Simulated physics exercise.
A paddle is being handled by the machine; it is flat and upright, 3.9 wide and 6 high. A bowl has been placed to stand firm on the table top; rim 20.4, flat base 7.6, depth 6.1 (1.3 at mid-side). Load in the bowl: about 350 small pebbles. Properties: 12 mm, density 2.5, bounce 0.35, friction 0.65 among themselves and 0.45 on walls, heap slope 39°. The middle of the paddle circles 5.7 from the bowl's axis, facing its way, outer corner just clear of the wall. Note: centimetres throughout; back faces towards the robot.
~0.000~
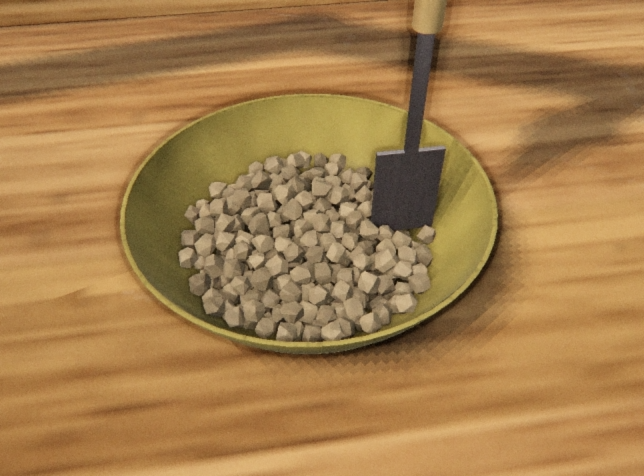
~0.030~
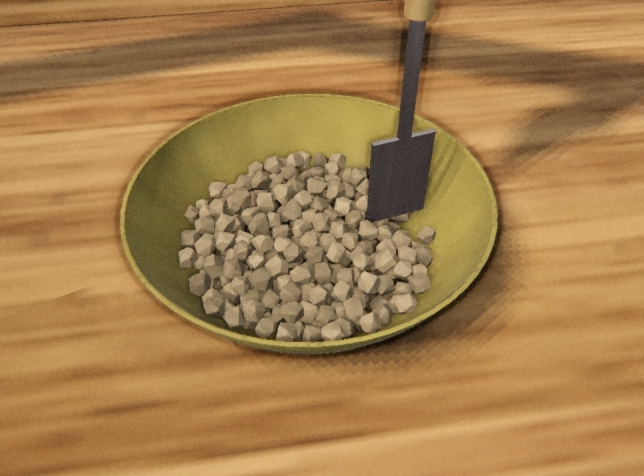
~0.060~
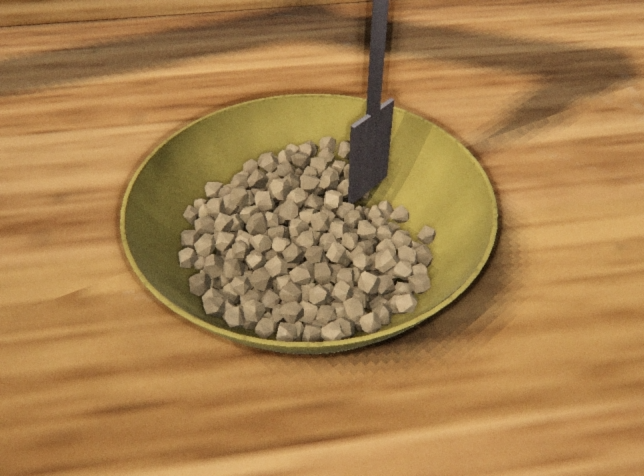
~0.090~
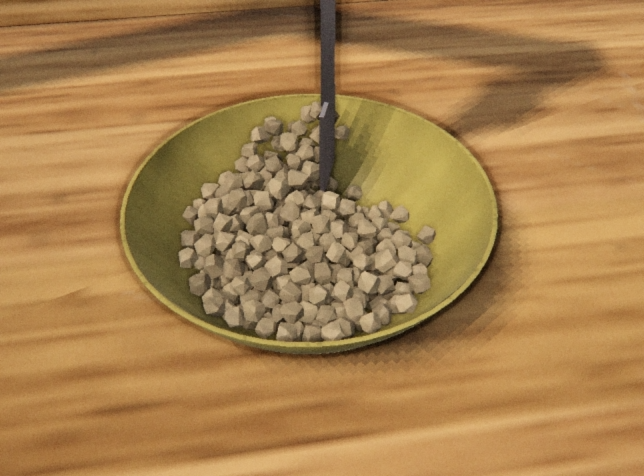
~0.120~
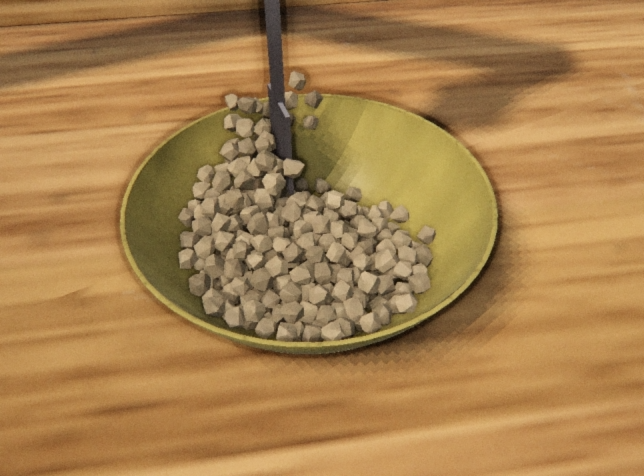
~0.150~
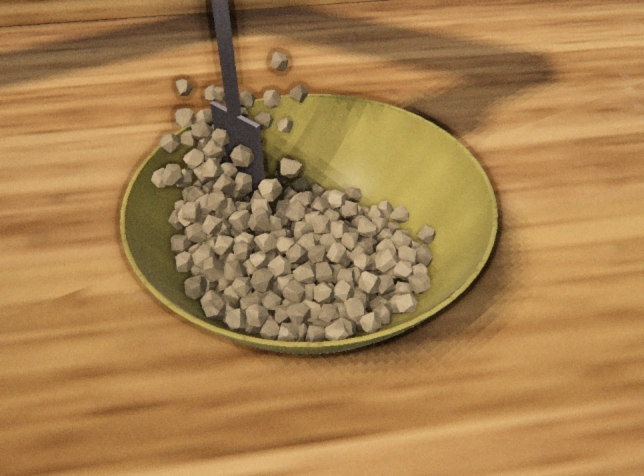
A green bowl holds gray pebbles as a dark paddle sweeps left, pushing some up the side.
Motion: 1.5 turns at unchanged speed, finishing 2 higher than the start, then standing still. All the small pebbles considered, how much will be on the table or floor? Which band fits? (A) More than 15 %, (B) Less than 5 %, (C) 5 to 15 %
A, more than 15 %.
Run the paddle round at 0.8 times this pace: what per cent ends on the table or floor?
I'd put it near 20 %.
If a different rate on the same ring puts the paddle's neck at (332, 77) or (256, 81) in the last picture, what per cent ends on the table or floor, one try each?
Around 10 and 25 per cent respectively.
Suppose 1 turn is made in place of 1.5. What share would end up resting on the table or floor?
That would give some 20 percent.
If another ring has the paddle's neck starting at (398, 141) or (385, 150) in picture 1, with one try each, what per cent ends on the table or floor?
I'd put it at around 35 and 30 percent.
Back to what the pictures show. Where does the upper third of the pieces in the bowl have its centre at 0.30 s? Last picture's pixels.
I'd put it at around (379, 268).
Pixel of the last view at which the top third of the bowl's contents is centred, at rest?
Centre, approx.: (302, 218).
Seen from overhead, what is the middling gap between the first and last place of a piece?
Distance: Close to 6 cm.
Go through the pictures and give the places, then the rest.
In the first frame, the paddle neck at (414, 127), 0° round; upper third of the load around (295, 231), from x 190 to 425, top at y 160; 346 in the bowl.
In the second frame, the paddle neck at (407, 114), 11° round; upper third of the load around (294, 231), from x 190 to 425, top at y 160.
In the third frame, the paddle neck at (375, 90), 40° round; upper third of the load around (293, 220), from x 190 to 425, top at y 145.
In the fourth frame, the paddle neck at (328, 76), 71° round; upper third of the load around (288, 215), from x 190 to 425, top at y 110.
In the fifth frame, the paddle neck at (277, 77), 101° round; upper third of the load around (265, 208), from x 190 to 425, top at y 80.
In the sixth frame, the paddle neck at (231, 91), 131° round; upper third of the load around (241, 212), from x 160 to 425, top at y 60; 343 in the bowl, 3 in flight or on the tool.
After 0.30 s, 287° round, highest piece 10 above the table; 308 in the bowl, 8 on the table or floor, 30 in flight or on the tool.
After 0.46 s, 82° round, highest piece 9 above the table; 266 in the bowl, 52 on the table or floor, 28 in flight or on the tool.
After 0.74 s, 180° round, highest piece 5 above the table; 260 in the bowl, 86 on the table or floor.
After 1.44 s, 180° round, highest piece 5 above the table; 260 in the bowl, 86 on the table or floor.
In the end, 260 in the bowl, 86 on the table or floor. That is 25 % on the table or floor.
